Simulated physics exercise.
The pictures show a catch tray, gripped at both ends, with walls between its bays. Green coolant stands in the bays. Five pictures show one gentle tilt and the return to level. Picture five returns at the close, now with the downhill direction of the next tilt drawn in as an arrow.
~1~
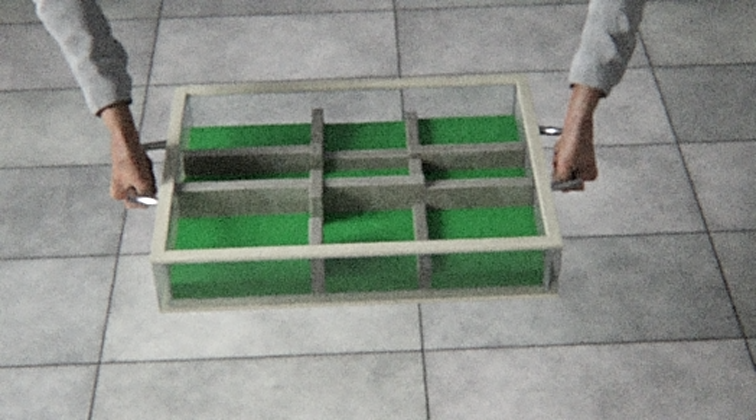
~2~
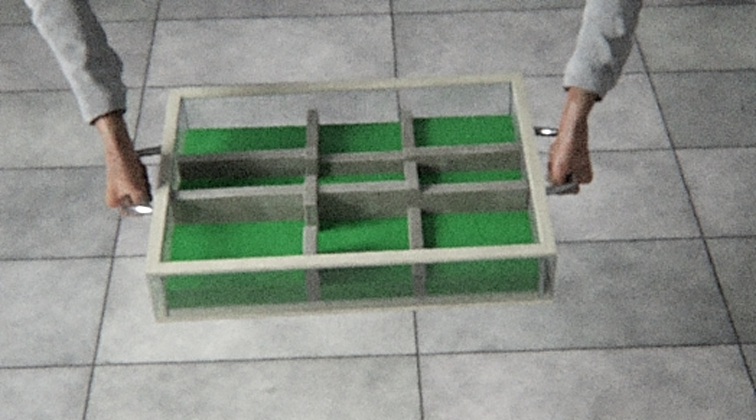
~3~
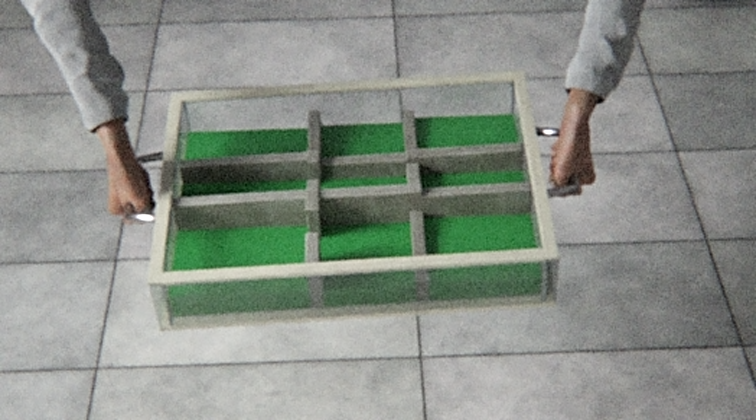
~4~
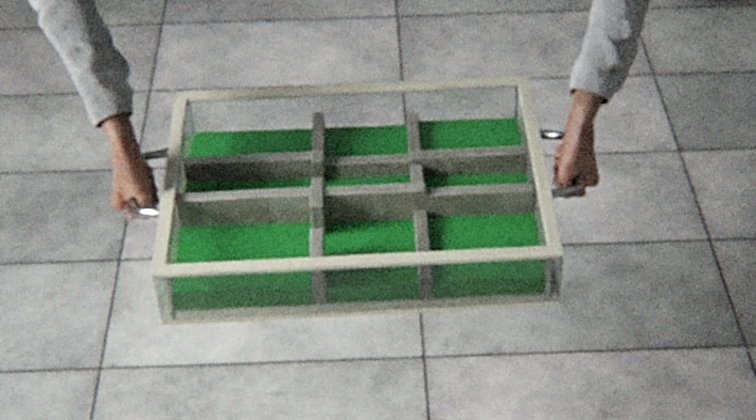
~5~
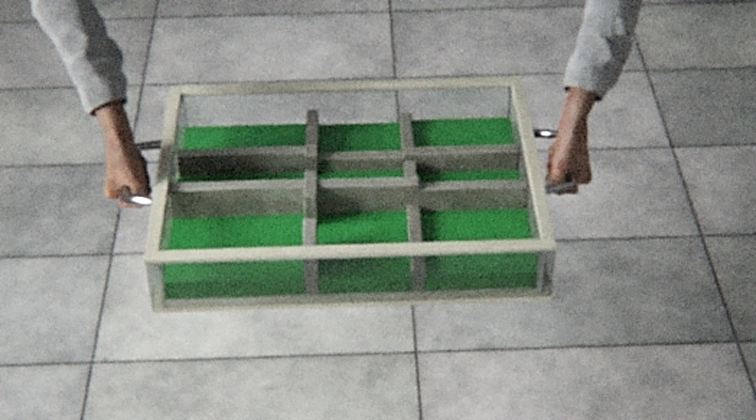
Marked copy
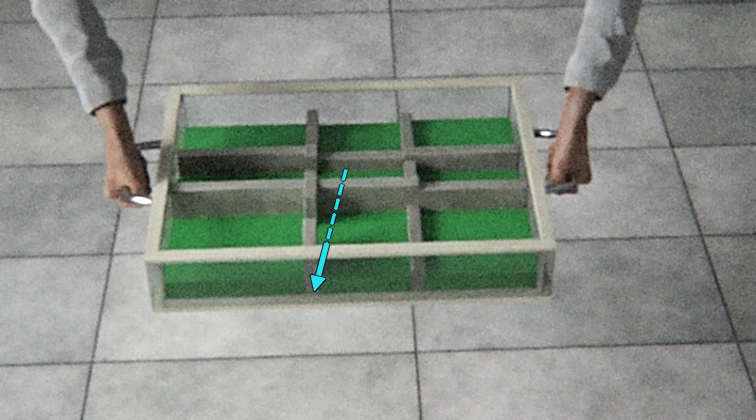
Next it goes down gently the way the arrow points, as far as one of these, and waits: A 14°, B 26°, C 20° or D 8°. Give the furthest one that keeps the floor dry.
Go for B.
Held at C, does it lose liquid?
No, that is safe.
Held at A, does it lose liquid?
No, not at all.
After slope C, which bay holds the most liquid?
The front left bay.
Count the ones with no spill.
All of them.
The arrow ends at (315, 285).
Choosing A, nothing spills; the front left bay holds the most.
Choosing B, nothing spills; the front left bay holds the most.
Choosing C, nothing spills; the front left bay holds the most.
Choosing D, nothing spills; the front left bay holds the most.
